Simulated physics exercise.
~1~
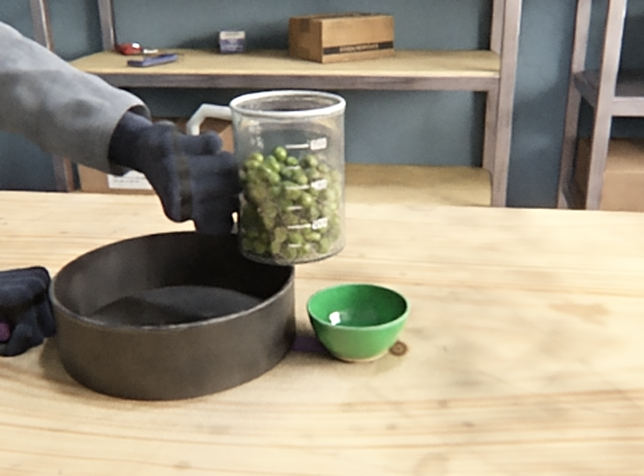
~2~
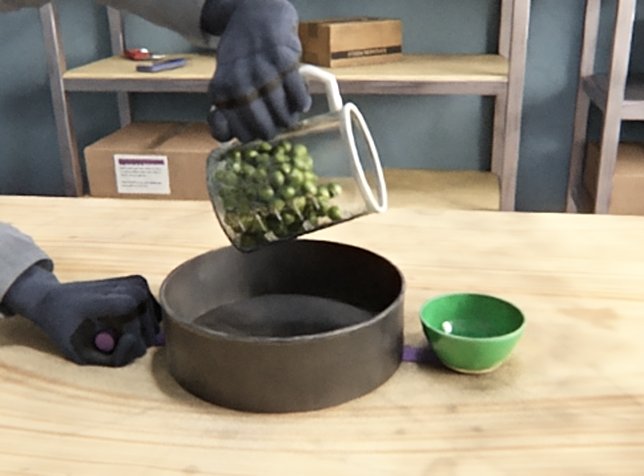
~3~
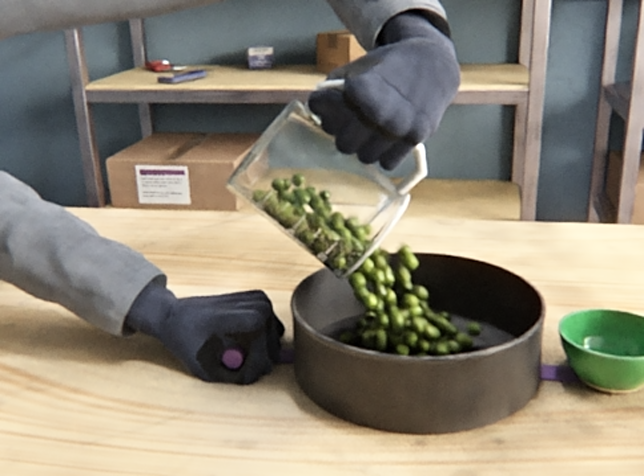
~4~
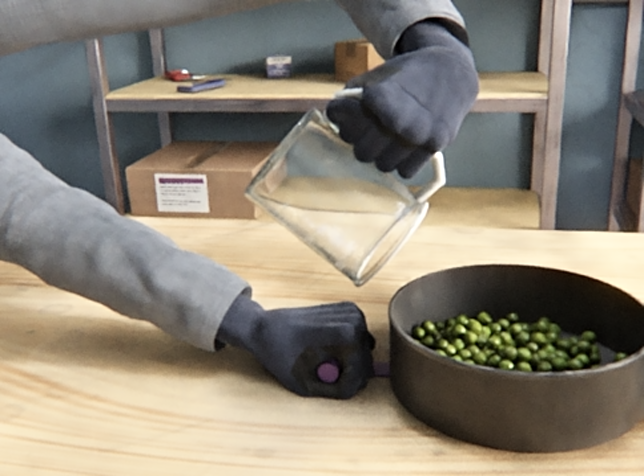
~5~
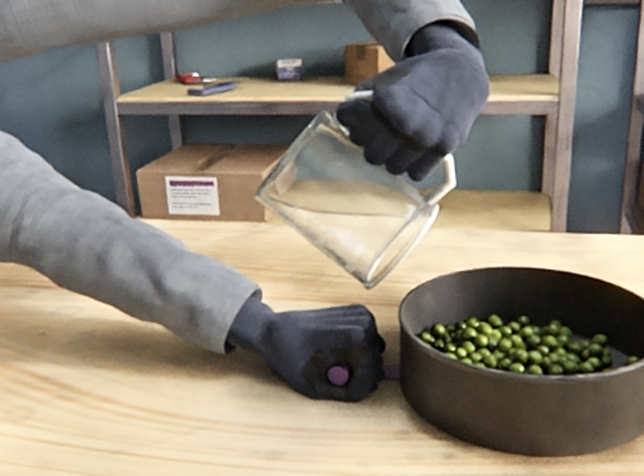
At the start, a gloved hand holds a clear jug of small green olives above a wooden table, near a black pot and a green bowl, with shelves behind. The other gloved hand draws the pot and bowl along to the right as the jug tips onto its side. The jug then tilts further, and olives tumble from its rim into the pot. The bowl slides out of view on the right while the last olives leave the jug. Finally, the empty jug stays tipped in the air, and the olives lie settled in the black pot.
